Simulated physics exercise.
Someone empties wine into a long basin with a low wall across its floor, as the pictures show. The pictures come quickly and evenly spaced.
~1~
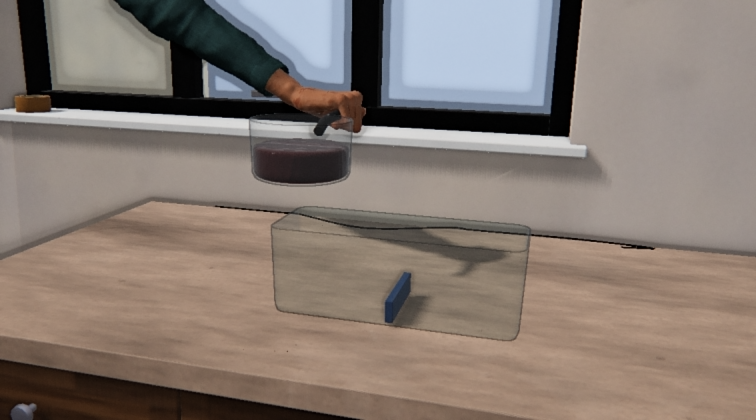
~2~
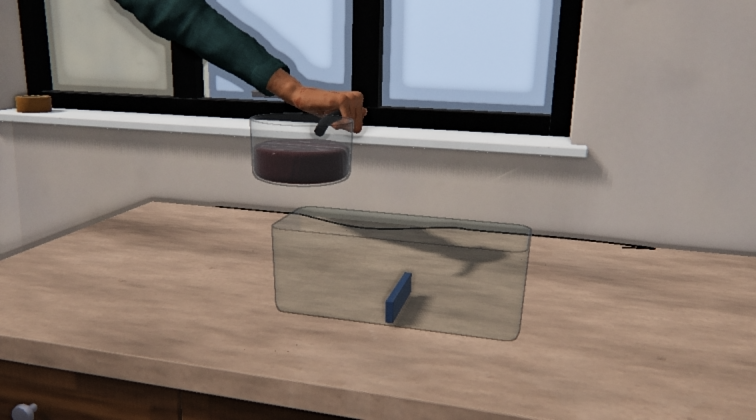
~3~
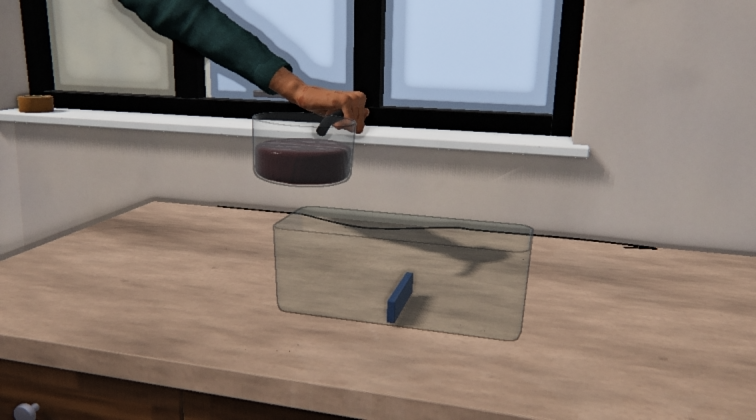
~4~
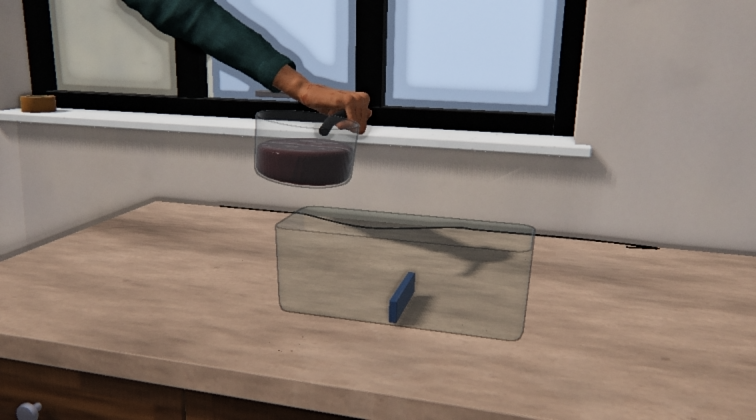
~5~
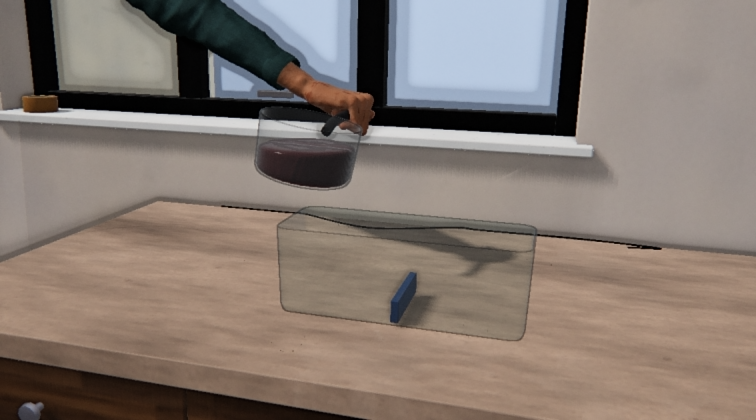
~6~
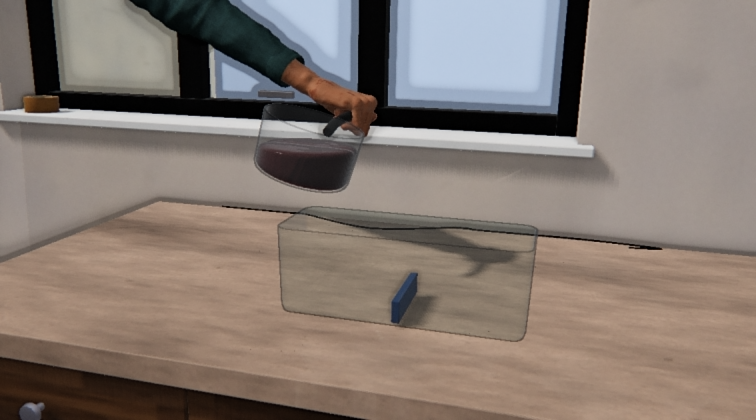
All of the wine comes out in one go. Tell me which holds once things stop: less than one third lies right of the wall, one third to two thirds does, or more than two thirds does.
I'd put the amount right of the wall under the one-third mark.
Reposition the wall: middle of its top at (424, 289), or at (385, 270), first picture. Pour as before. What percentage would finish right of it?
Roughly 10 per cent, and 25 per cent.
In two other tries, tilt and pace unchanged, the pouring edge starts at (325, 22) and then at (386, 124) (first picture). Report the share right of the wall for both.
The first gives 10 %, the second 65 %.
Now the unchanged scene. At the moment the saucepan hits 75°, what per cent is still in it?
65 per cent or so.
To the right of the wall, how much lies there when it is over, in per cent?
About 15 per cent.
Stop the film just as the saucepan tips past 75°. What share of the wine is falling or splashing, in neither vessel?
I'd put it at roughly 25 percent of it.
A moment on, the saucepan is tipped on its side and 65 per cent is still to pour, 9 is left of the wall and 0 right of it.
Next, the saucepan is tipped right over and 13 per cent is still to pour, 72 is left of the wall and 7 right of it.
Then the saucepan is tipped right over and 0 per cent is still to pour, 85 is left of the wall and 13 right of it.
Later the saucepan is tipped right over and 0 per cent is still to pour, 85 is left of the wall and 15 right of it.
At rest 84 per cent lies left of the wall, 15 right of it and 1 outside.
